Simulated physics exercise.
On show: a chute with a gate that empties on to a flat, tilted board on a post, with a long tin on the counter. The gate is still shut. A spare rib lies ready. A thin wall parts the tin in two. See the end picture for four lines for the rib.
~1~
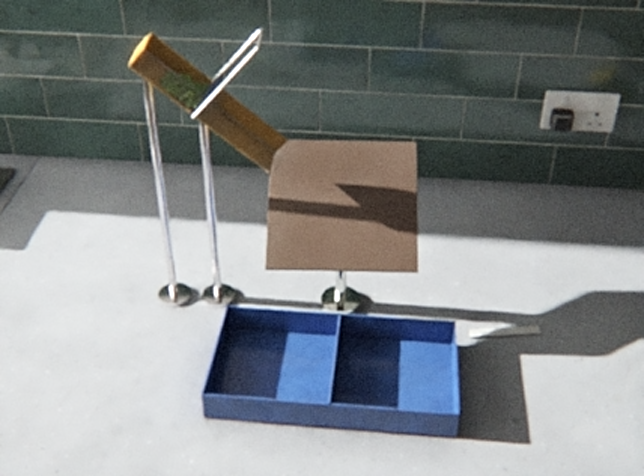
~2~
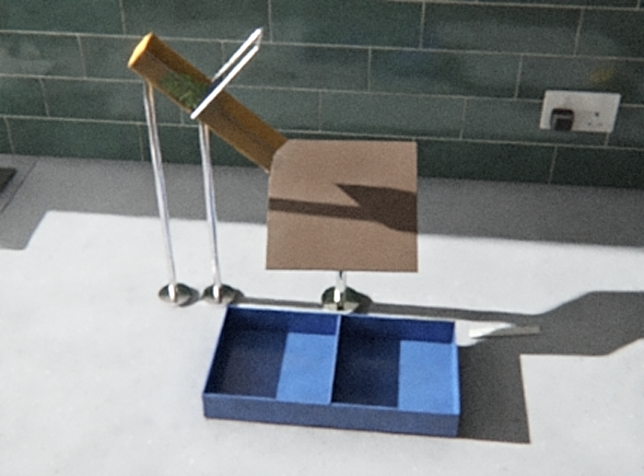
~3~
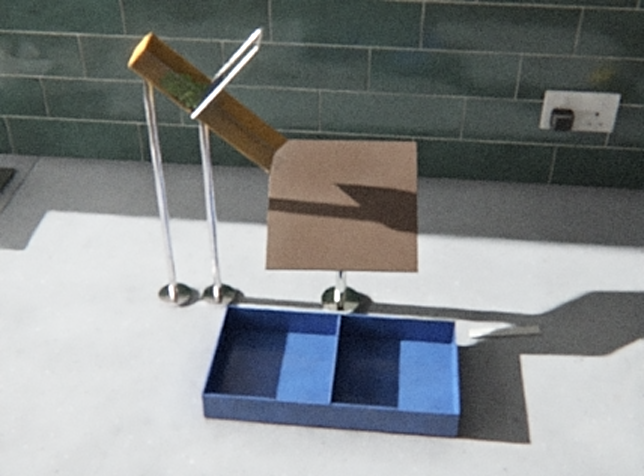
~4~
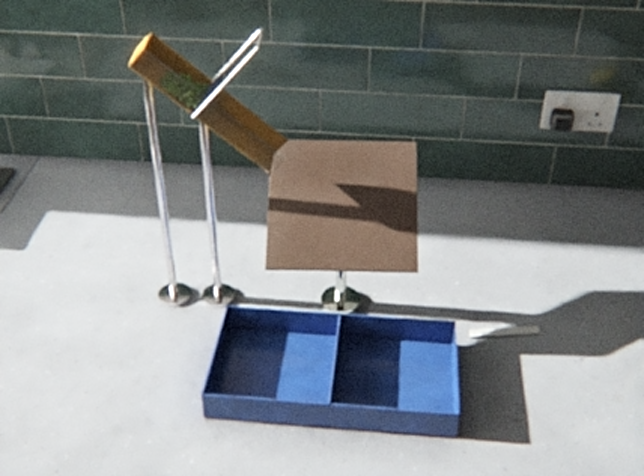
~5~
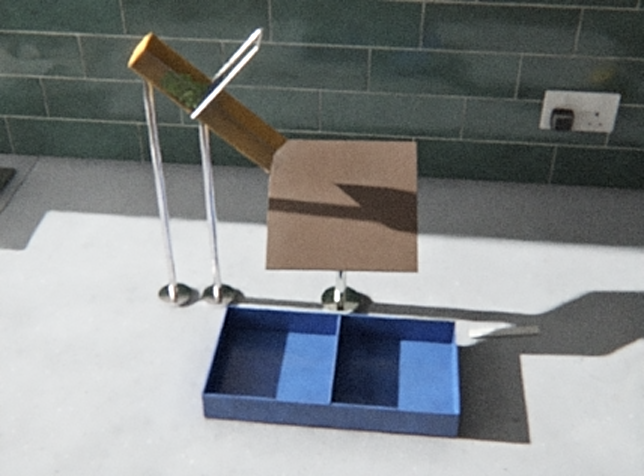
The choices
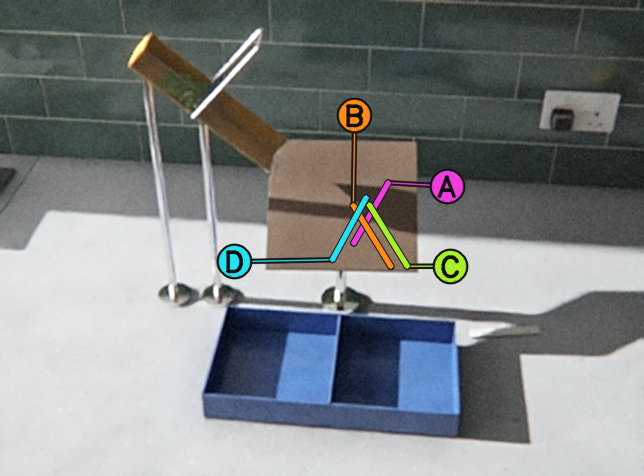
Yellow-brown chute with a closed gate standing motionless on metal posts above a tilted brown board and a divided blue tin.
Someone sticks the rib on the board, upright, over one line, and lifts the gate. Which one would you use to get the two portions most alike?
Use line A.
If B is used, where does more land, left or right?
The right half.
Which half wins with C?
Right.
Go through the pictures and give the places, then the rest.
Load behind the gate at (186, 94), dried peas; lip of the chute at (272, 164), sloping fairly steeply, in the first frame.
Middle of the board at (343, 204), tilted fairly steeply; middle of its low edge at (341, 270); of its high edge at (344, 141), in the second frame.
Front corners of the tin at (202, 394) and (459, 414); front end of its middle wall at (329, 404); gate still shut at (216, 86), in the third frame.
Middle of the load at (186, 94); lip at (272, 164), in the fourth frame.
Middle of the load at (186, 94); lip at (272, 164), in the fifth frame.
On the marked copy, line A from (388, 182) to (353, 243); line B from (353, 205) to (390, 266); line C from (369, 204) to (407, 266); line D from (366, 197) to (332, 259).
With A, of what is caught, about half in the left half, about half in the right.
With B, of what is caught, a small part in the left half, most in the right.
With C, of what is caught, a small part in the left half, most in the right.
With D, of what is caught, nearly all in the left half, a small part in the right.
